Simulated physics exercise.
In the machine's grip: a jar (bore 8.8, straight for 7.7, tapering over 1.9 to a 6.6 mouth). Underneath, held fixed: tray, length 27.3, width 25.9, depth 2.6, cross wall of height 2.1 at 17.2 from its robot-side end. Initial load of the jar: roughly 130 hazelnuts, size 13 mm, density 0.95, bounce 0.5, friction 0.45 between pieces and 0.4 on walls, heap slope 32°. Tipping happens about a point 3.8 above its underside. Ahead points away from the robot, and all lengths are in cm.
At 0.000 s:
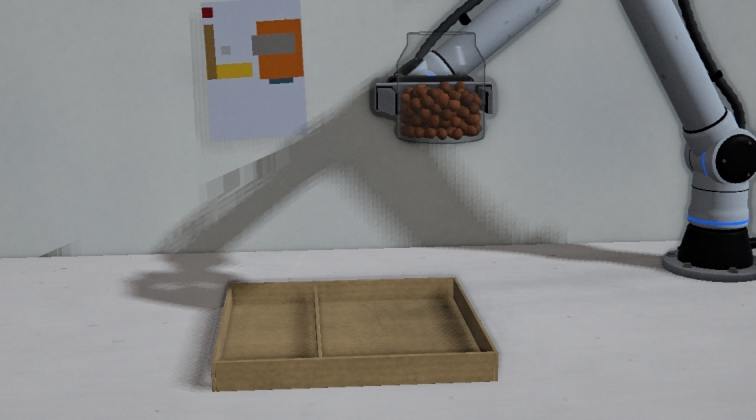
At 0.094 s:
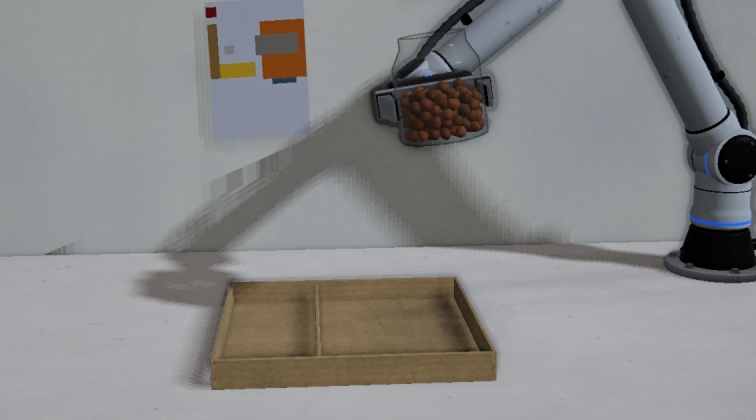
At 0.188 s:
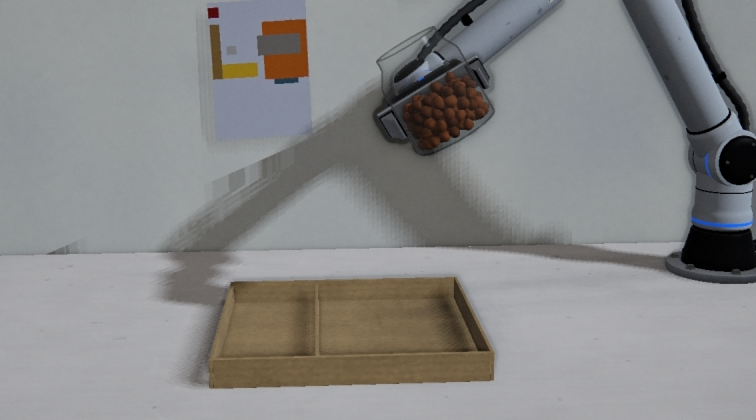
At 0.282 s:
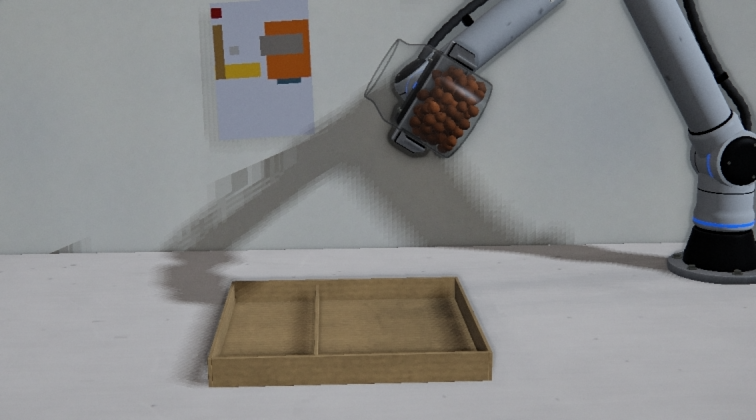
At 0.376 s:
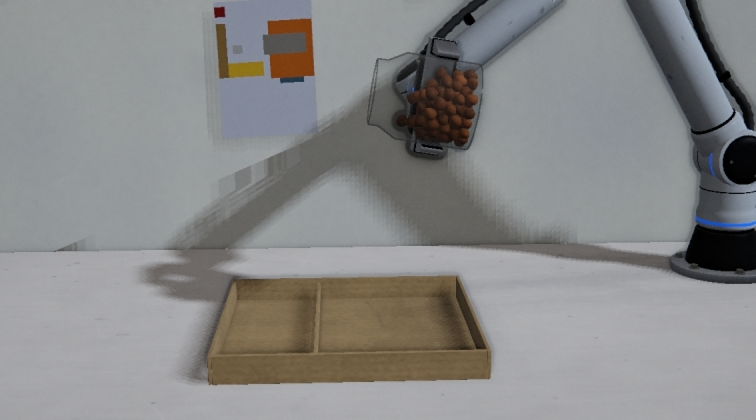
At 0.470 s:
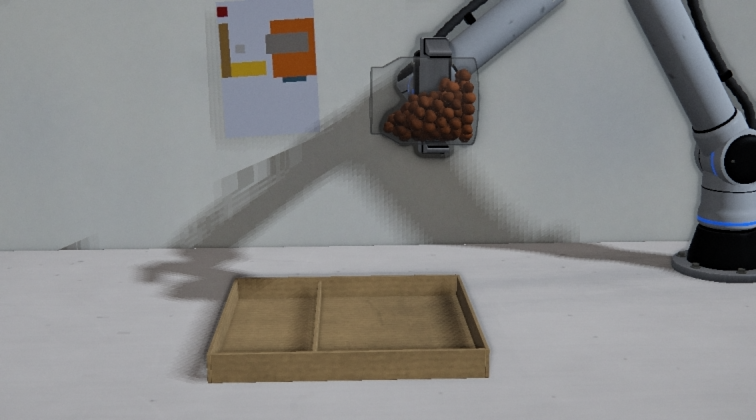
To begin with, a robot arm holds a clear jar of brown hazelnuts upright above a divided wooden tray on a white table. The arm then rotates the jar steadily, its mouth swinging to the left until it lies on its side, while the nuts shift inside and slope toward the opening.
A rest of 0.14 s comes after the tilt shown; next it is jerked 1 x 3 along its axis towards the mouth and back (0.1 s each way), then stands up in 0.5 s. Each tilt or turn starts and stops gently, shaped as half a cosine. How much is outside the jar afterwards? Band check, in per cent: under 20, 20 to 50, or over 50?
Under 20 per cent.
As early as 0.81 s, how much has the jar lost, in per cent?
Fraction out of jar by that time: Approx. 5 per cent.
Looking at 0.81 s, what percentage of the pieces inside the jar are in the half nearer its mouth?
80 %.
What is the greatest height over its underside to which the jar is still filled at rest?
Roughly 6.5 cm up.
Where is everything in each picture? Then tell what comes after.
In the first picture, jar middle at (441, 102), upright; upper third of the load around (439, 98), from x 405 to 475, top at y 85; 129 in the jar.
In the second picture, jar middle at (441, 102), tipped 8°; upper third of the load around (443, 98), from x 405 to 480, top at y 85.
In the third picture, jar middle at (439, 102), tipped 31°; upper third of the load around (451, 97), from x 405 to 485, top at y 80.
In the fourth picture, jar middle at (439, 103), tipped 58°; upper third of the load around (456, 90), from x 415 to 480, top at y 70.
In the fifth picture, jar middle at (439, 102), tipped 80°; upper third of the load around (454, 91), from x 400 to 475, top at y 75.
In the sixth picture, jar middle at (438, 101), tipped 89°; upper third of the load around (454, 97), from x 390 to 470, top at y 75; 129 in the jar.
By 0.81 s, tipped 89°, highest piece 28 above the table; 125 in the jar, 4 in flight or on a rim.
By 1.14 s, tipped 23°, highest piece 31 above the table; 118 in the jar, 7 in the robot-side part, 3 in the far-side part, 1 in flight or on a rim.
By 1.51 s, upright, highest piece 29 above the table; 118 in the jar, 7 in the robot-side part, 3 in the far-side part, 1 on the table or floor.
By 2.21 s, upright, highest piece 29 above the table; 118 in the jar, 7 in the robot-side part, 3 in the far-side part, 1 on the table or floor.
Final count, 118 in the jar, 7 in the robot-side part, 3 in the far-side part, 1 on the table or floor. That is 9 % outside the jar.
